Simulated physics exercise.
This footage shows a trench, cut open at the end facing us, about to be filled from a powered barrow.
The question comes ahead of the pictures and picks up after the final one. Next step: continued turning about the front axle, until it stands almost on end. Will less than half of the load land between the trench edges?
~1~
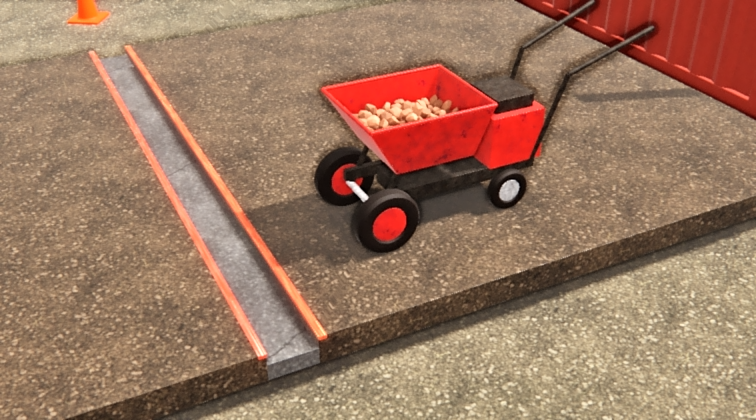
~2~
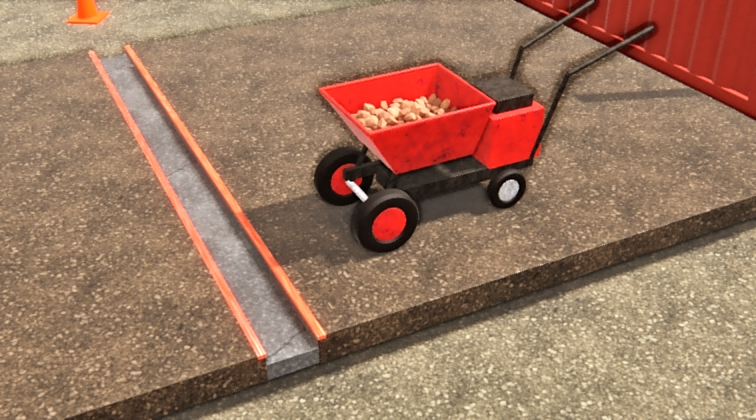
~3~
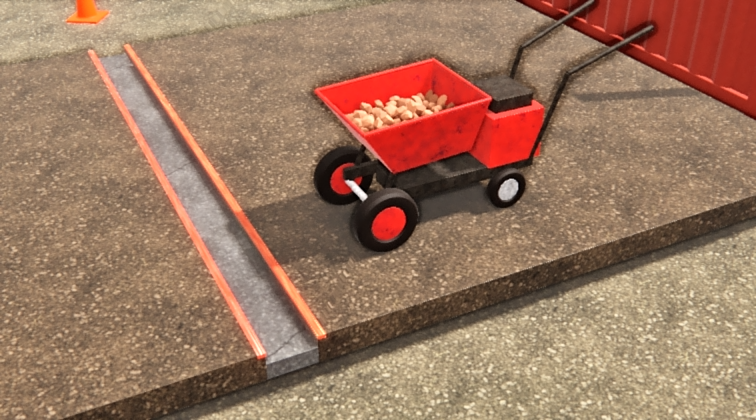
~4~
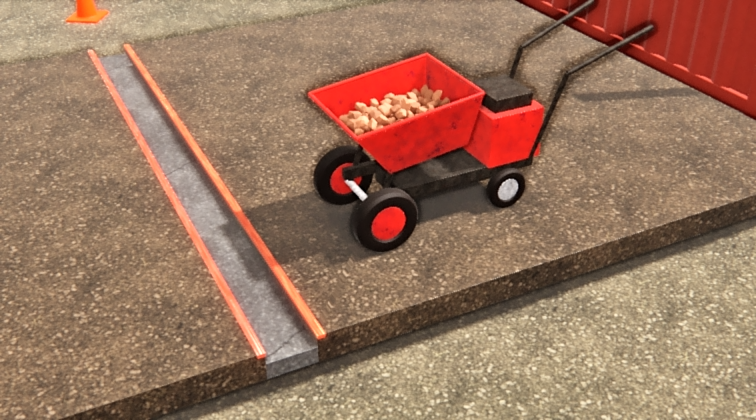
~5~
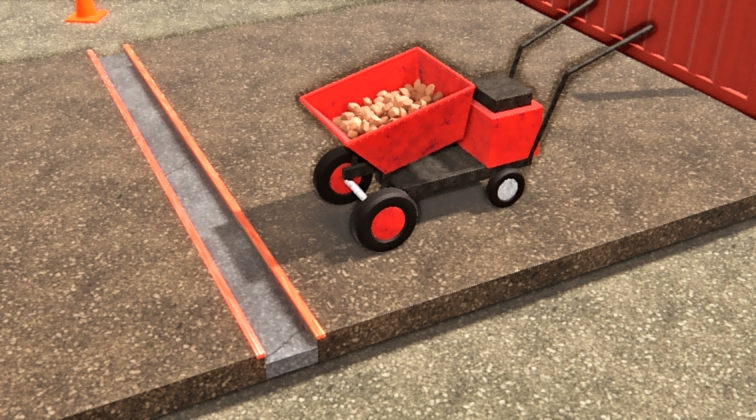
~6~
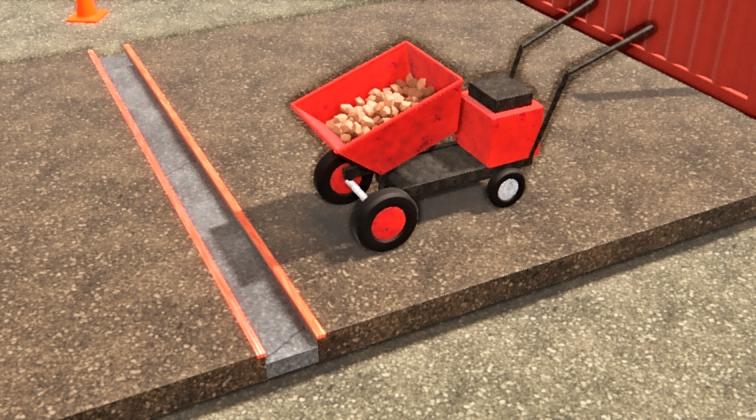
No, more than half gets in.
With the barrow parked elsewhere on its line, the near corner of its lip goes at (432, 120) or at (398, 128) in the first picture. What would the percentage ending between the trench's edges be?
Well, you'd get roughly 20 per cent from the first place and roughly 50 per cent from the second.
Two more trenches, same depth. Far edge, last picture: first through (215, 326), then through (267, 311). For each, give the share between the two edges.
Respectively, 90 % and 50 %.
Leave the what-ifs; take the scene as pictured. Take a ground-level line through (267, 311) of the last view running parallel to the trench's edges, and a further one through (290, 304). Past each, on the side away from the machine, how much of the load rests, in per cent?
Estimate: 40 %, then 80 %.
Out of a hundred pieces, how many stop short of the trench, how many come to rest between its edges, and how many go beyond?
In percent, short 10, between 75 and beyond 5.
Soon, skip tipped steeply; all in the skip.
A while on, skip tipped right over; nearly all in the skip; a stray few short of the trench; a small part in or heaped over the trench; a stray few falling.
Towards the end, skip tipped right over; about a quarter in the skip; a stray few short of the trench; about two thirds in or heaped over the trench; a small part beyond it.
Finally, skip tipped right over; a small part in the skip; a small part short of the trench; most in or heaped over the trench; a small part beyond it.
